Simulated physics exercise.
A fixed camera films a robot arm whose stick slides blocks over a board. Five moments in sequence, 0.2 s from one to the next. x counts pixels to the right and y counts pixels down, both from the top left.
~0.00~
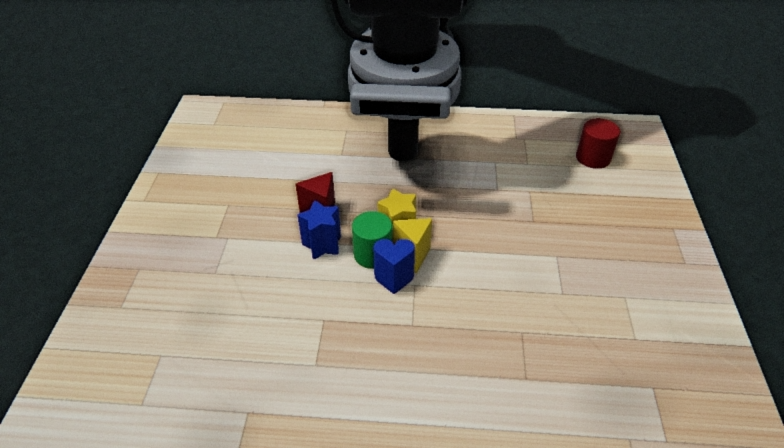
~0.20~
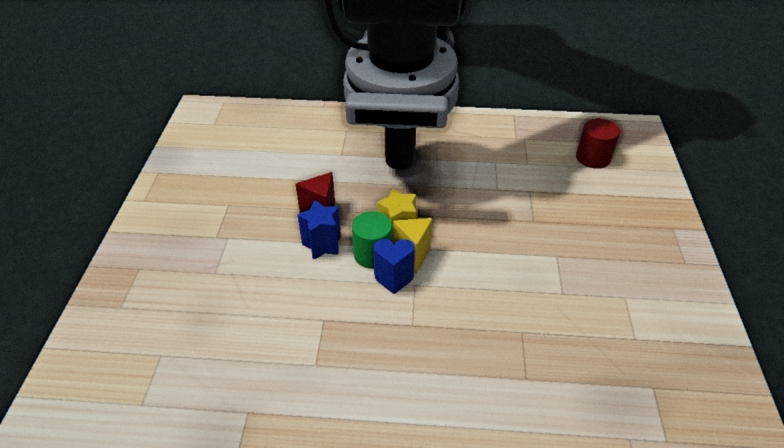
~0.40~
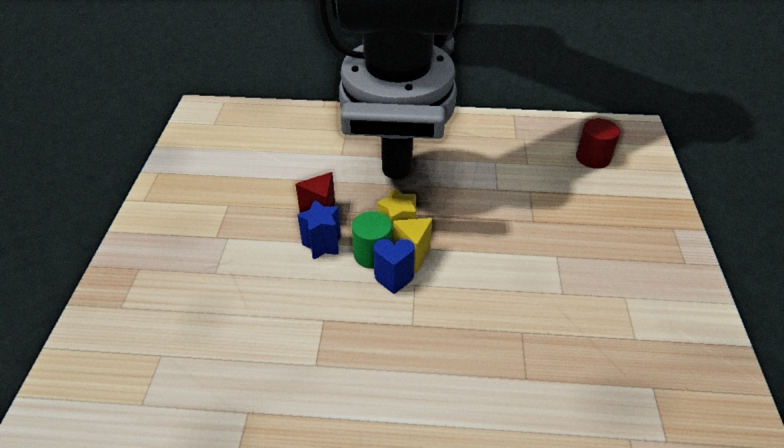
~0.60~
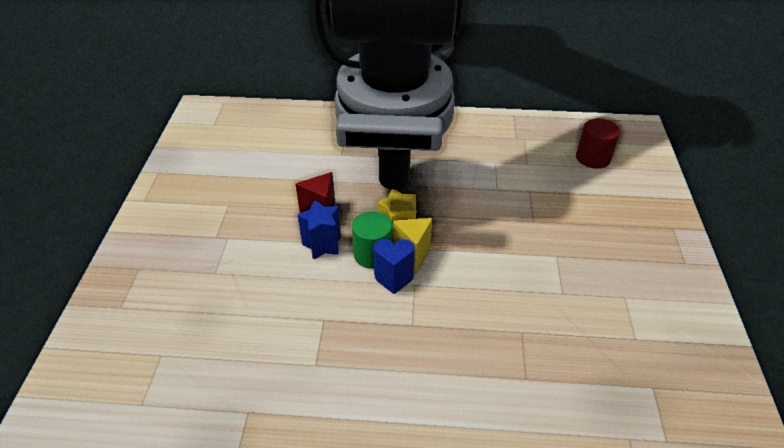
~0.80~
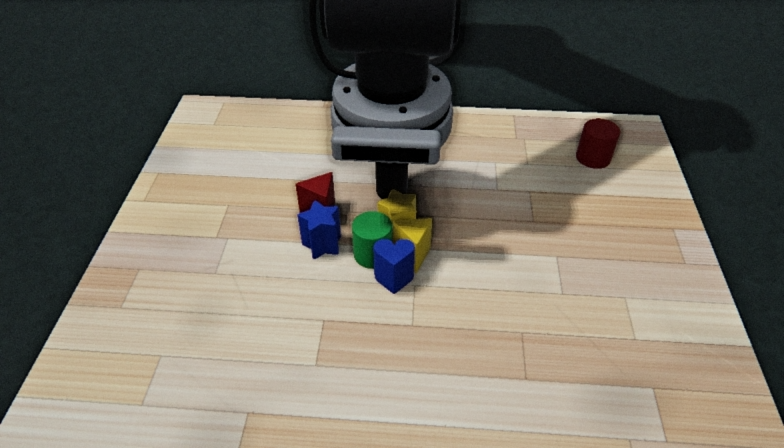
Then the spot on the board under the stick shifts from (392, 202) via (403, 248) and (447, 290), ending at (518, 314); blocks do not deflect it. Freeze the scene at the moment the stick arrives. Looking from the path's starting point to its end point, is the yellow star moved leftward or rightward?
With start-to-end as forward, it shifts right.
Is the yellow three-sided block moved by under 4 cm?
Answer: No.
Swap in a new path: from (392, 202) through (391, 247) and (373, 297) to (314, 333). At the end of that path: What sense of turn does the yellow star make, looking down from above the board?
Its rotation is counterclockwise.
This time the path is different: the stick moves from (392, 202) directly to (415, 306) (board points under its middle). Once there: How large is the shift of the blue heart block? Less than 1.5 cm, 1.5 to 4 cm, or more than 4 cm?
It goes beyond 4 cm.
On the path given first. One third of the way, stick at (403, 239); green circular block at (367, 238); blue heart block at (394, 264), turned 15° clockwise; yellow star at (418, 245), turned 20° anticlockwise; yellow three-sided block at (443, 262), turned 30° anticlockwise.
Two thirds of the way, stick at (449, 281); green circular block at (367, 238); blue heart block at (399, 273), turned 70° clockwise; yellow star at (459, 288), turned 30° anticlockwise; yellow three-sided block at (489, 305), turned 40° anticlockwise.
At the end, stick at (520, 305); red three-sided block not moved; green circular block at (367, 238); blue heart block at (399, 273), turned 70° clockwise; yellow star at (487, 304), turned 15° clockwise; yellow three-sided block at (506, 334), turned 15° anticlockwise.
